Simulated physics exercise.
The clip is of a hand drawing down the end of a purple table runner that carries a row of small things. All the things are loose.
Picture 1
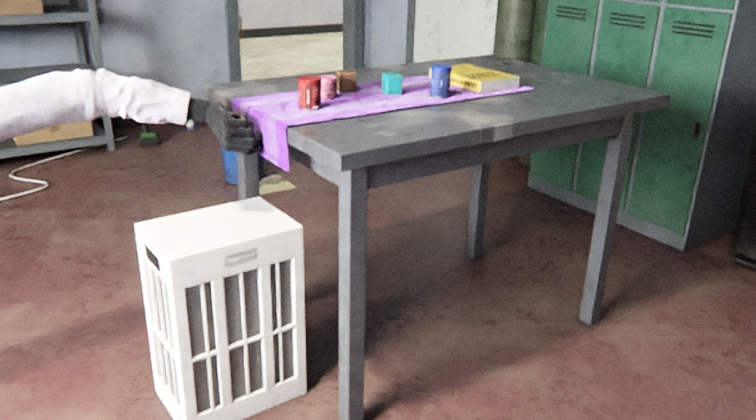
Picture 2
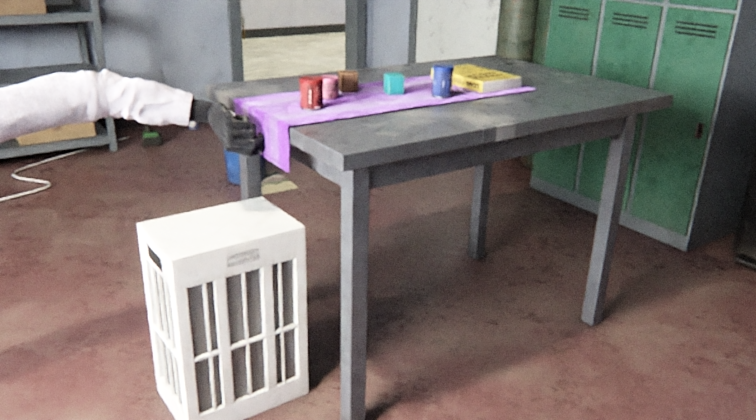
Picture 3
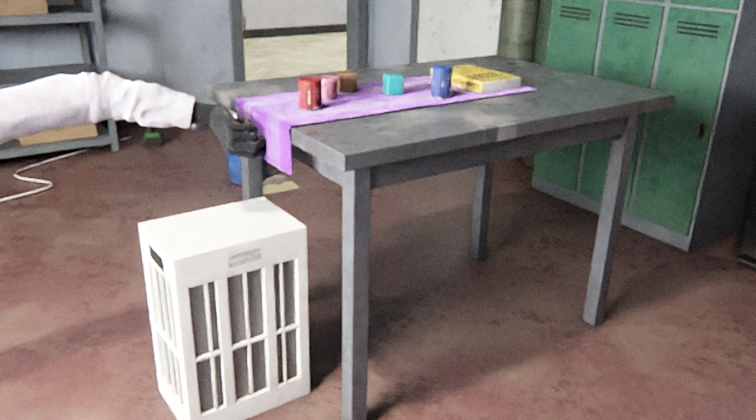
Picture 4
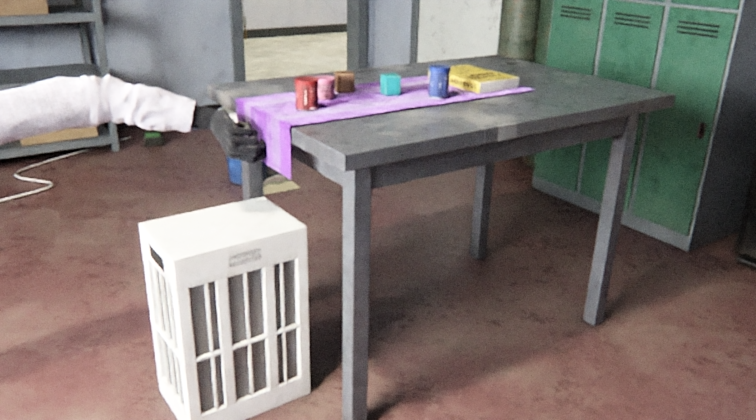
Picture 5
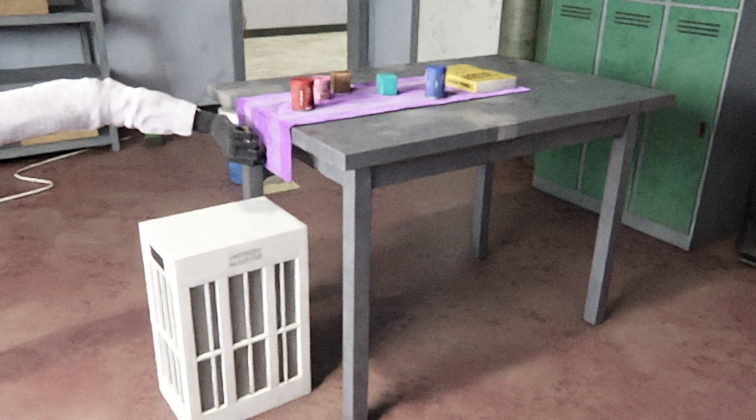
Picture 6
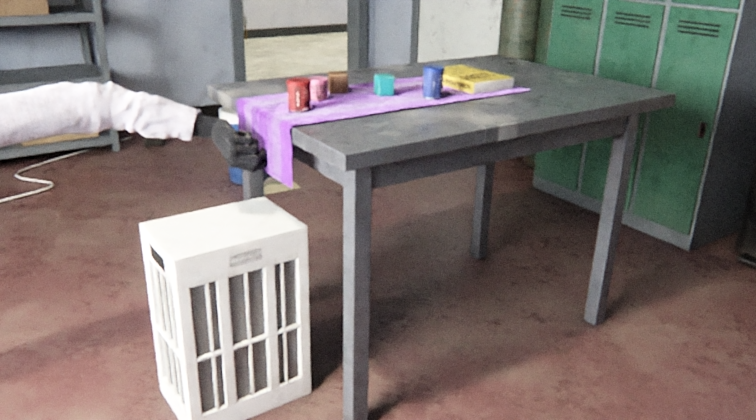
In the video, a dark hand on a white-sleeved arm at the left draws down the end of a purple runner on a gray table, and the small cans and cubes standing on the cloth shift slightly left with it.
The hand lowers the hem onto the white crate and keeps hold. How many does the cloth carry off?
The workbench loses one.
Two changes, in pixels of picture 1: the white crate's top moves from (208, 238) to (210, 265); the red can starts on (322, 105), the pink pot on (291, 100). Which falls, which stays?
The red can falls; the pink pot tumbles off.
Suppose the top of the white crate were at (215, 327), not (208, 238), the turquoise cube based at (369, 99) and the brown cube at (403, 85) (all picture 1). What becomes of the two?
The turquoise cube drops off, the brown cube stays on.
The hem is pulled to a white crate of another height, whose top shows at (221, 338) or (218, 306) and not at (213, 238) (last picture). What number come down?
It would be 4 and 3.
A little later, hem near (264, 202); all still up.
Next, hem on the crate; red can gone.
When it is over, hem on the crate; red can gone. The count of fallen things is one.
